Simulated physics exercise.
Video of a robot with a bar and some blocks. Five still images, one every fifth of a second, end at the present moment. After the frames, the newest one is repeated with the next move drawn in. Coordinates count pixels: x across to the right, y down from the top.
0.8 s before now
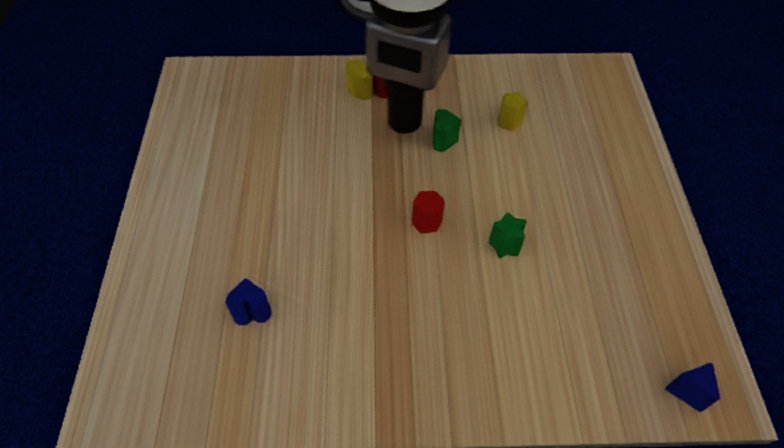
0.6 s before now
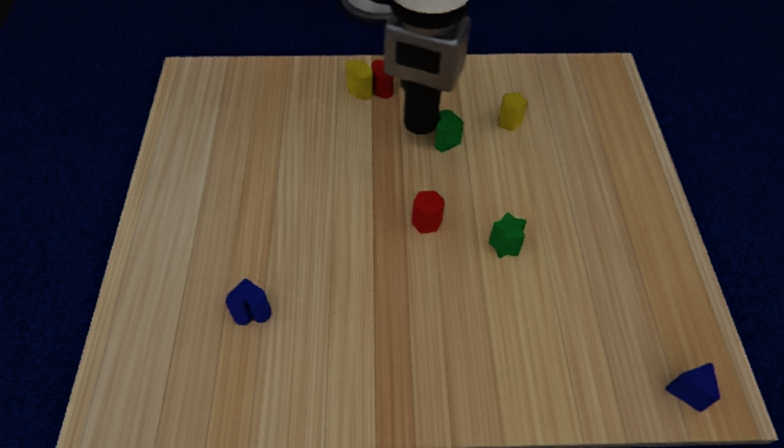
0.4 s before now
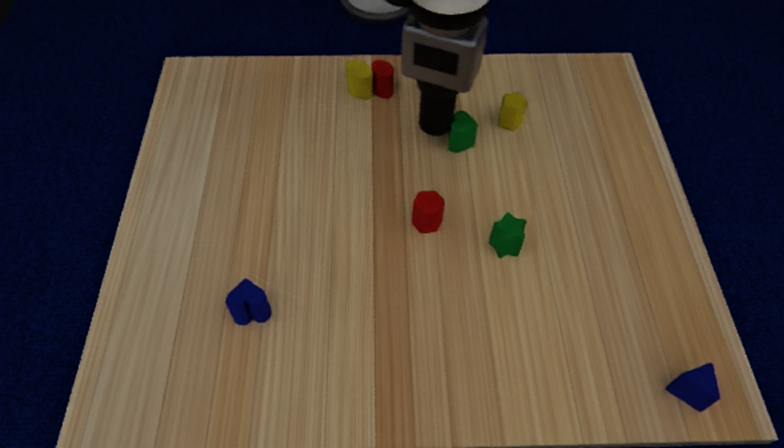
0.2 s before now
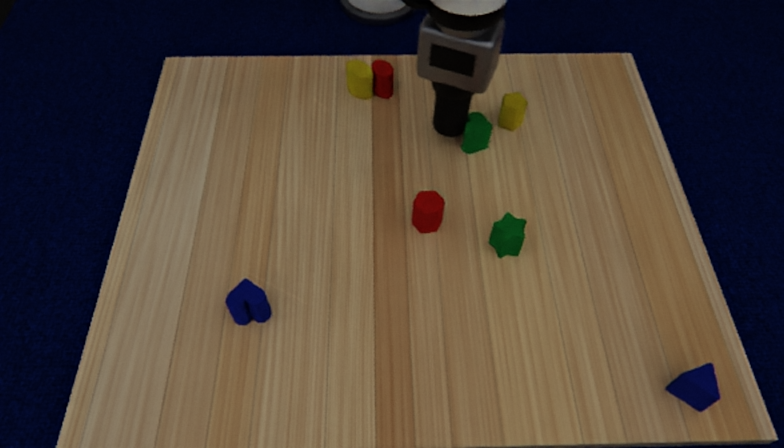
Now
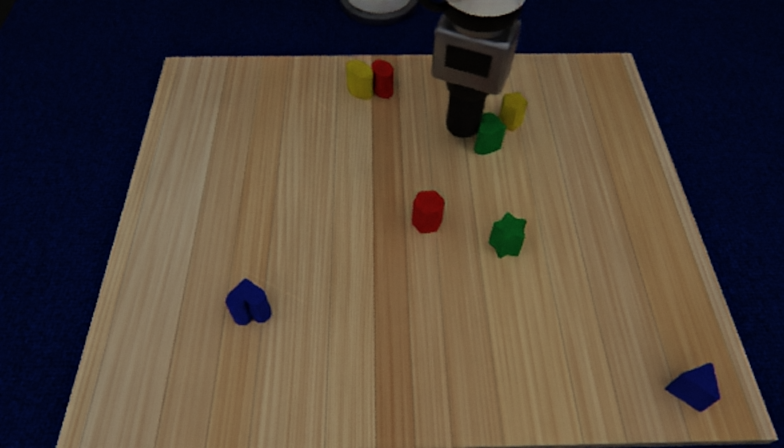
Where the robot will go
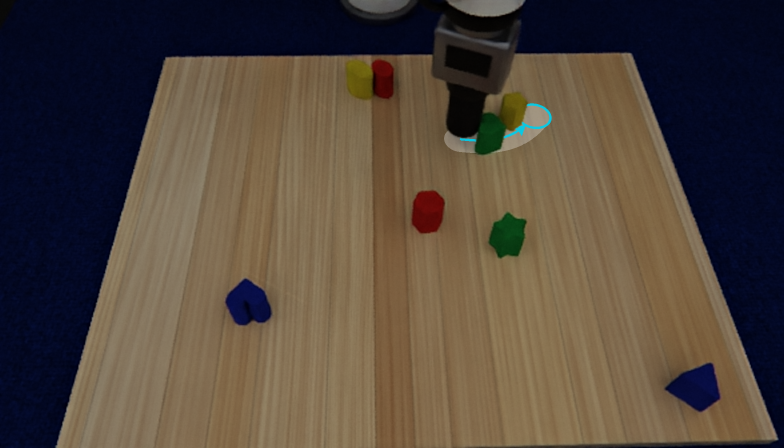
A robot's dark bar moves right and pushes a green block across the wooden board.
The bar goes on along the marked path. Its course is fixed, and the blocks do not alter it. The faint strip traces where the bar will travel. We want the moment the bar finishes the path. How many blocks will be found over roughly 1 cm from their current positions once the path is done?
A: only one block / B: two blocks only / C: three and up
The answer is B.
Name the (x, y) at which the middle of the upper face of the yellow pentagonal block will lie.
It will likely be found at (541, 74).
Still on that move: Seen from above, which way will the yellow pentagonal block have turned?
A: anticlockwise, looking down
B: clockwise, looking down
I'll go with A - anticlockwise, looking down.
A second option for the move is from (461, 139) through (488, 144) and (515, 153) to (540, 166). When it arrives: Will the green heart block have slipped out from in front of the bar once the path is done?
No, it doesn't check out.
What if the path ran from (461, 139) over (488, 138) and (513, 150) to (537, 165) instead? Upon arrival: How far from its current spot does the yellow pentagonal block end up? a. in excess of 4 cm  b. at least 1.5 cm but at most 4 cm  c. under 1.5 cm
Correct choice: C.
The line goes from (461, 139) through (491, 140) and (517, 132) to (534, 116).
The first path, step by step. One third of the way, bar at (494, 127); green heart block at (523, 125).
Two thirds of the way, bar at (520, 119); green heart block at (545, 124), turned 30° clockwise; yellow pentagonal block at (528, 90), turned 30° anticlockwise.
At the end, bar at (538, 103); green heart block at (546, 123), turned 40° clockwise; yellow pentagonal block at (541, 74), turned 55° anticlockwise.
